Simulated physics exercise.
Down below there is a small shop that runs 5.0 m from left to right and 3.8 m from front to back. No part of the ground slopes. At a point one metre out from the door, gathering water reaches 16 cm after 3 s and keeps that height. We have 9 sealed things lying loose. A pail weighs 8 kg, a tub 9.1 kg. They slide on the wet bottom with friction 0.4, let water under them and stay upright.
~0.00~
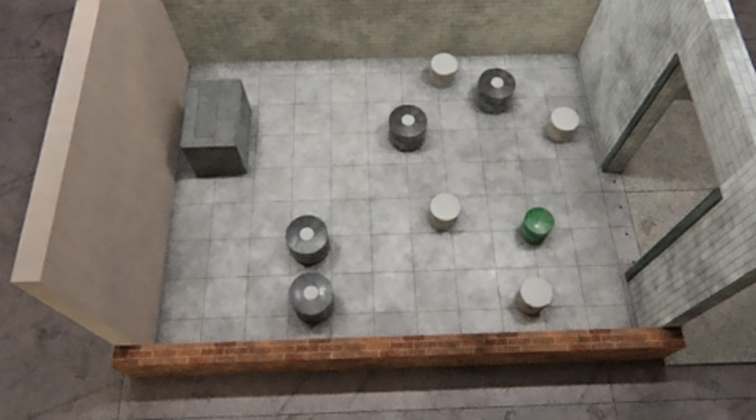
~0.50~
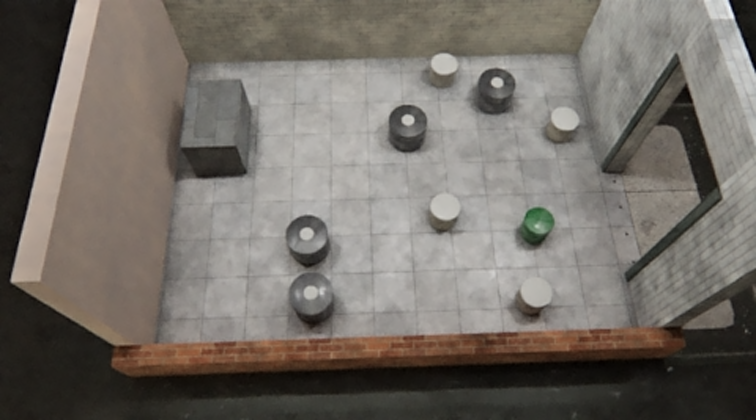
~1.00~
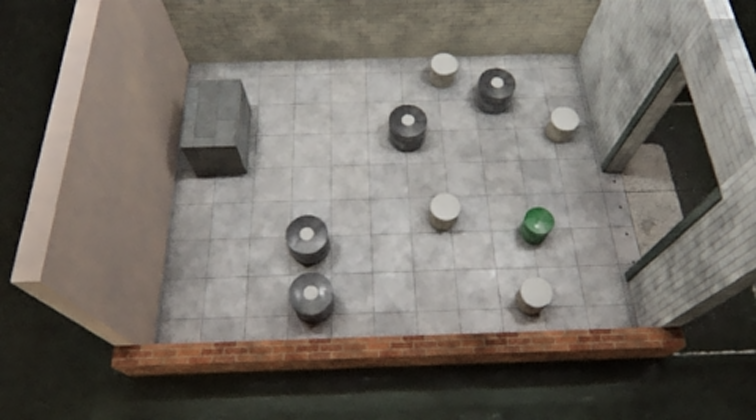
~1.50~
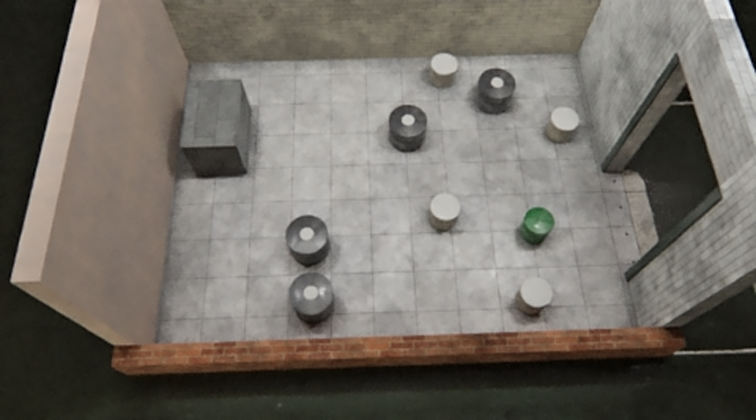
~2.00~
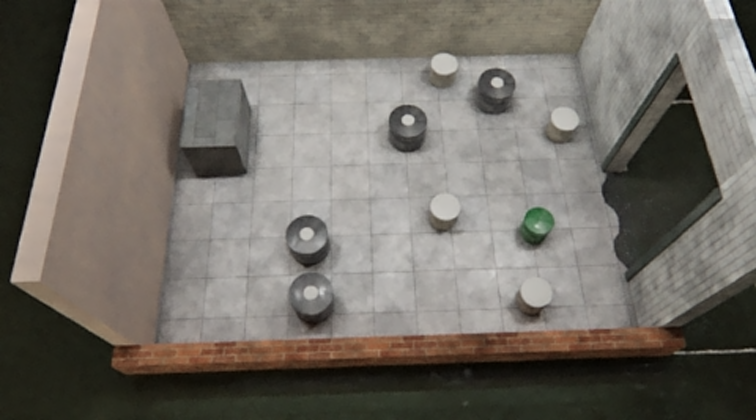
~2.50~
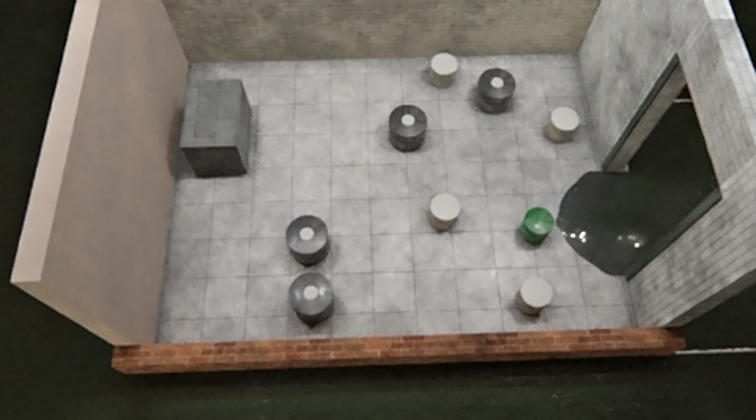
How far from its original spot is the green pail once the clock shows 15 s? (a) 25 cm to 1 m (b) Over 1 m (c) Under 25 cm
Answer: B.
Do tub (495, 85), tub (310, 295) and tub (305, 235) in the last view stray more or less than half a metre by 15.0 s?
The first is not bigger, the second bigger and the third bigger.
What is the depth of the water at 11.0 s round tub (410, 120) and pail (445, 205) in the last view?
Depths: Near 5 cm, then near 6 cm.
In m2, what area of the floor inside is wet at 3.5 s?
The covered patch comes to about 2.5 m2.
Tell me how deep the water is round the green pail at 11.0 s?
I'd say around 6 cm.
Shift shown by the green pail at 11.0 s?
It is about 140 cm out of place by then.
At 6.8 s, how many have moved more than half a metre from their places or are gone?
The answer is 1.
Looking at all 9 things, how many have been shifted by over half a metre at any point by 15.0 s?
I get 5.
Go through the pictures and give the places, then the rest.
In the first frame, the green pail at (539, 220), on the bottom; 0.0 m2 under water; 0 of 9 have shifted.
In the second frame, the green pail at (539, 220) rests on the ground; 0.0 m2 under water; 0 of 9 have shifted.
In the third frame, the green pail at (539, 220), on the bottom; 0.0 m2 under water; 0 of 9 have shifted.
In the fourth frame, the green pail at (539, 220), on the bottom; water covers 0.0 m2; 0 of 9 have shifted.
In the fifth frame, the green pail at (539, 220) rests on the ground; water covers 0.0 m2; 0 of 9 have shifted.
In the sixth frame, the green pail at (539, 220) rests on the ground; water covers 0.5 m2; 0 of 9 have shifted.
After 3.5 s the green pail is near (533, 221), 0.1 m from its start, aground; 0 afloat.
After 6.8 s the green pail is near (474, 229), 0.7 m from its start, aground; 0 afloat.
After 11.0 s the green pail is near (414, 255), 1.4 m from its start, aground; 1 afloat.
After 15.0 s the green pail is near (380, 238), 1.7 m from its start, afloat; 4 afloat.
